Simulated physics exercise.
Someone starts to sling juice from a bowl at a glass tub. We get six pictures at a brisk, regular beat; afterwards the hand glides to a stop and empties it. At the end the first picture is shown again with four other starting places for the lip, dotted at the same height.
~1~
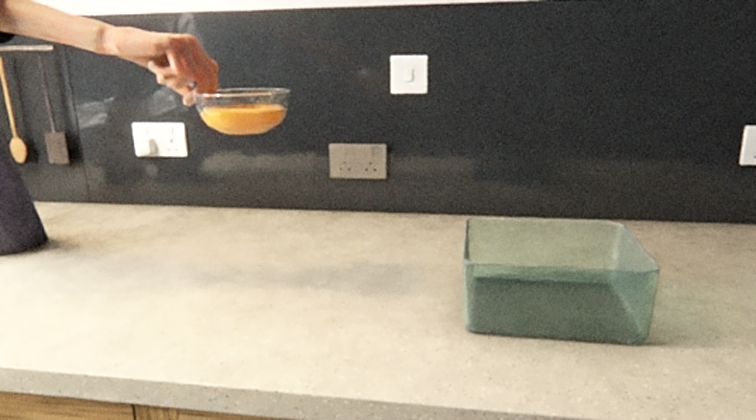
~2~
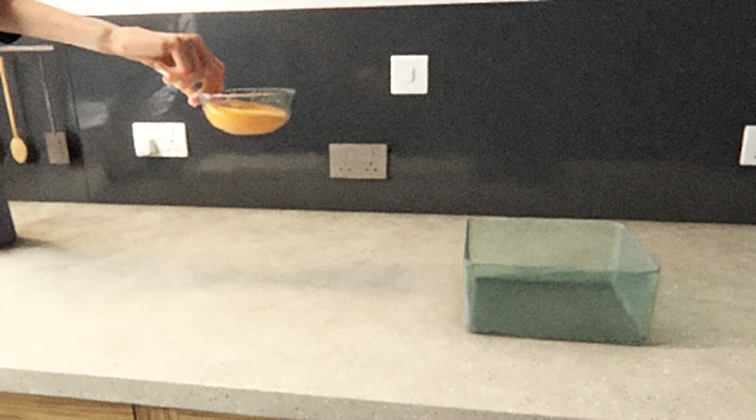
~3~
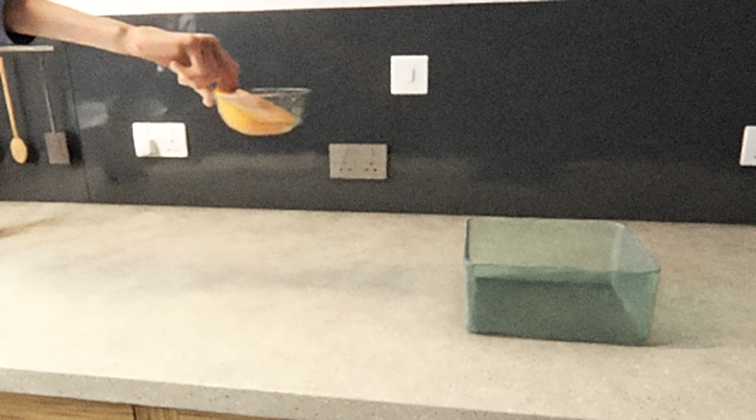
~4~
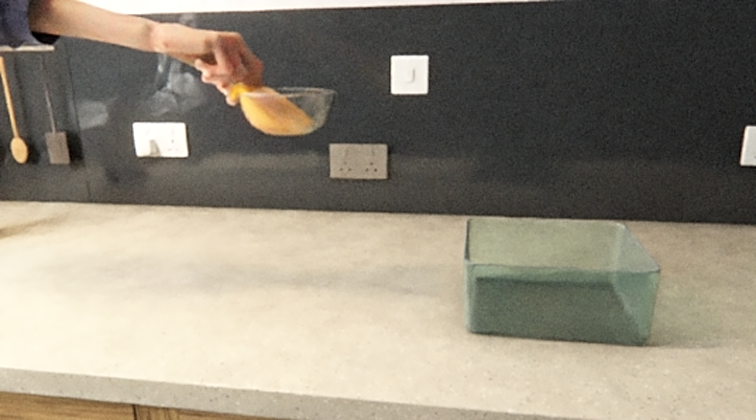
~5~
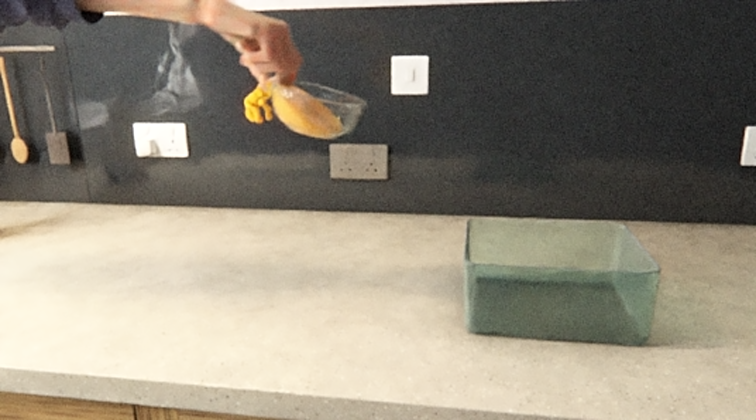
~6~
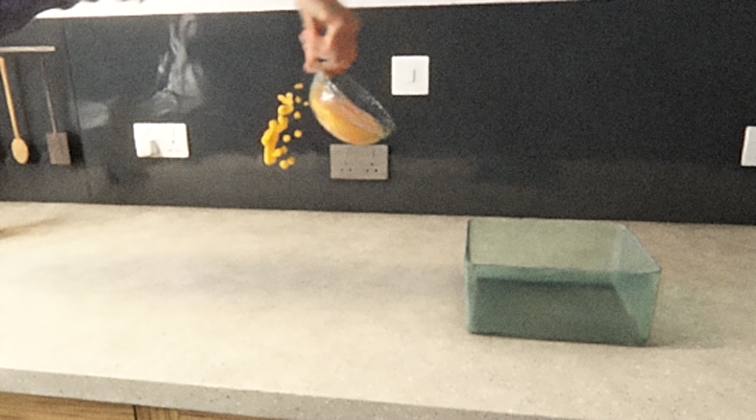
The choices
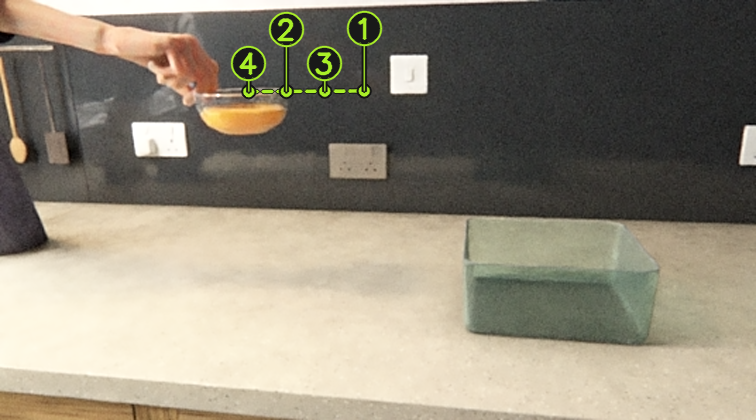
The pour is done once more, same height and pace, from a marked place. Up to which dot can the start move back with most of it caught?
4.
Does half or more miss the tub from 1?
No, that is safe.
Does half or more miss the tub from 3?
No, that is safe.
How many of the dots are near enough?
All four.
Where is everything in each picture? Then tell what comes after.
The first picture shows upright, lip at (285, 91); tub from (464, 329) to (647, 341); nothing has left yet.
The second picture shows upright, lip at (291, 91); nothing has left yet.
The third picture shows upright, lip at (306, 91); juice is over the rim, down to (229, 92).
The fourth picture shows upright, lip at (331, 92); juice is over the rim, down to (242, 97).
The fifth picture shows tipped about 15°, lip at (364, 104); juice is over the rim, down to (264, 119).
The sixth picture shows tipped about 42°, lip at (394, 128); juice is over the rim, down to (288, 164).
On the marked copy, 1 at (364, 90); 2 at (286, 91); 3 at (324, 91); 4 at (248, 91).
With 1, about 65 % lands in the tub, 10 % falls short and 25 % goes beside or beyond.
With 2, about 71 % lands in the tub, 20 % falls short and 9 % goes beside or beyond.
With 3, about 77 % lands in the tub, 18 % falls short and 4 % goes beside or beyond.
With 4, about 62 % lands in the tub, 23 % falls short and 15 % goes beside or beyond.
